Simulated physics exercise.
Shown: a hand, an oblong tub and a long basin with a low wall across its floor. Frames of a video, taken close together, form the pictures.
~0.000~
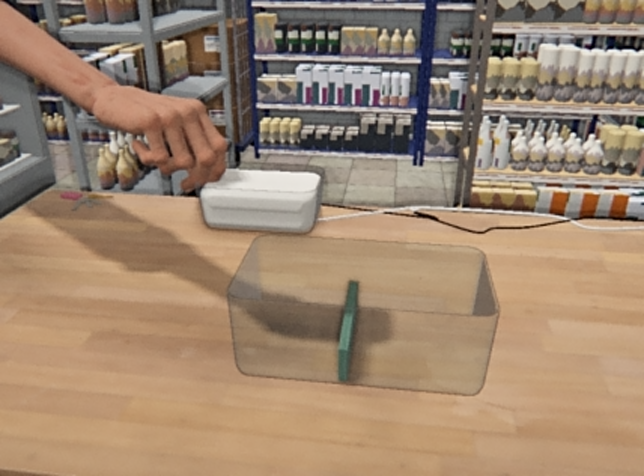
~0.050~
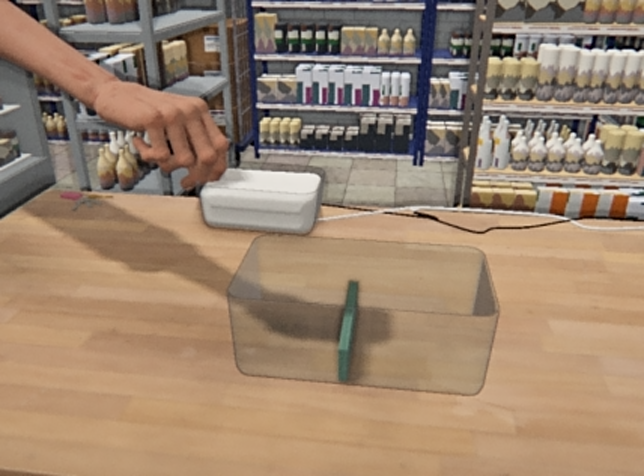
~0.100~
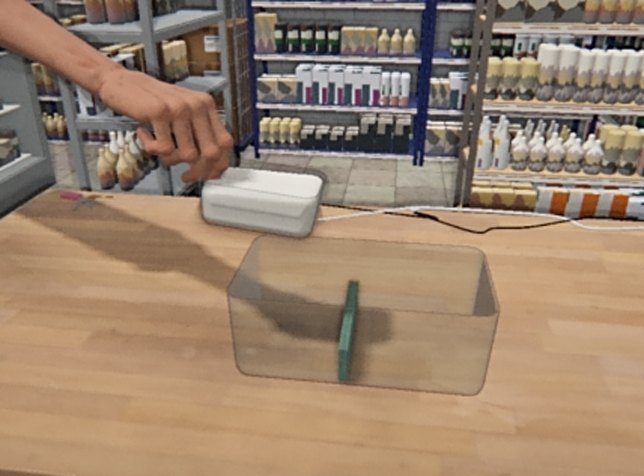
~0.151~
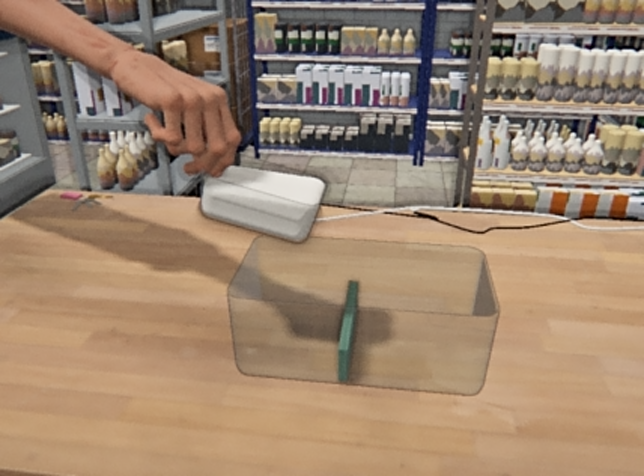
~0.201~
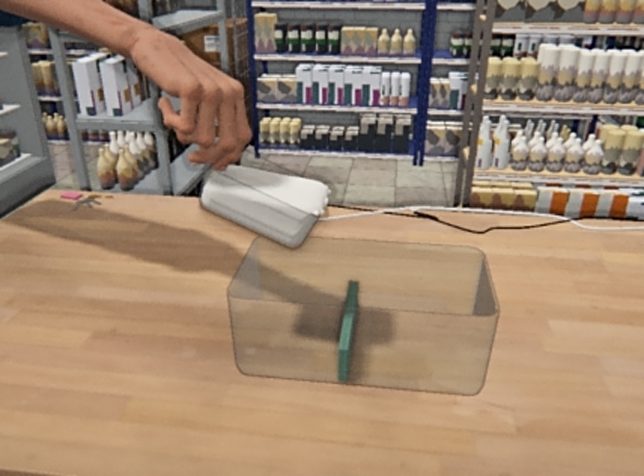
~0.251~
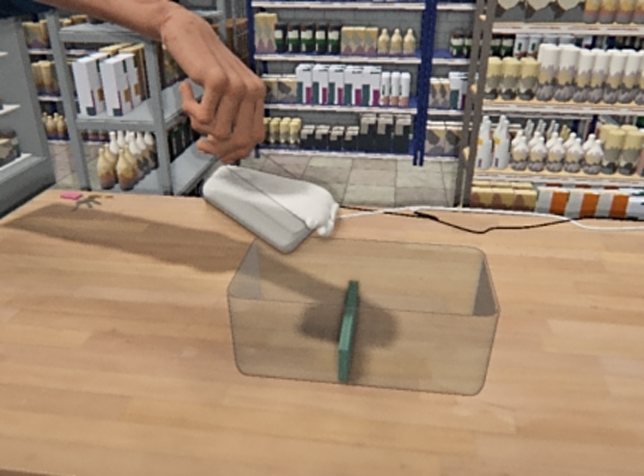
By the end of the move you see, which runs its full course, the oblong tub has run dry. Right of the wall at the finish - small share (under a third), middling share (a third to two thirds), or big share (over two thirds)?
Middling.
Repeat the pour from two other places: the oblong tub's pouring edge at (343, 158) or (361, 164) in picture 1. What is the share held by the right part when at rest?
Estimate, in order: 80 and 90 per cent.
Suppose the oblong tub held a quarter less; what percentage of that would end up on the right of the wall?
Some 45 parts in a hundred, give or take.
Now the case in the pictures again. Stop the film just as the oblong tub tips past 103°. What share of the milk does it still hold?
I'd put it near 5 %.
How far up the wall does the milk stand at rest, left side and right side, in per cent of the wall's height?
I'd put the left at about 20 and the right at about 20.
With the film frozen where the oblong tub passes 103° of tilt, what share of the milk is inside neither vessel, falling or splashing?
Something close to 10 percent of it.
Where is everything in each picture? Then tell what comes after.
In the first frame, tilt 0°; pouring edge (321, 181); surface from (210, 179) to (319, 184); the long basin's rim runs from (242, 264) to (491, 281); the wall's top is at (349, 313).
In the second frame, tilt 2°; pouring edge (321, 182); surface from (210, 178) to (320, 185).
In the third frame, tilt 6°; pouring edge (323, 187); surface from (211, 176) to (320, 187).
In the fourth frame, tilt 14°; pouring edge (324, 195); surface from (213, 175) to (323, 190).
In the fifth frame, tilt 24°; pouring edge (324, 205); surface from (213, 175) to (325, 199); 3 per cent is over the edge.
In the sixth frame, tilt 35°; pouring edge (321, 216); surface from (211, 174) to (307, 196); 11 per cent is over the edge.
A moment on, the oblong tub is tipped right over and 5 per cent is still to pour, 31 is left of the wall and 55 right of it.
Next, the oblong tub is tipped right over and 0 per cent is still to pour, 40 is left of the wall and 58 right of it.
Then the oblong tub is tipped right over and 0 per cent is still to pour, 40 is left of the wall and 59 right of it.
Later the oblong tub is tipped right over and 0 per cent is still to pour, 40 is left of the wall and 59 right of it.
Finally, 40 per cent lies left of the wall, 59 right of it and 1 outside.
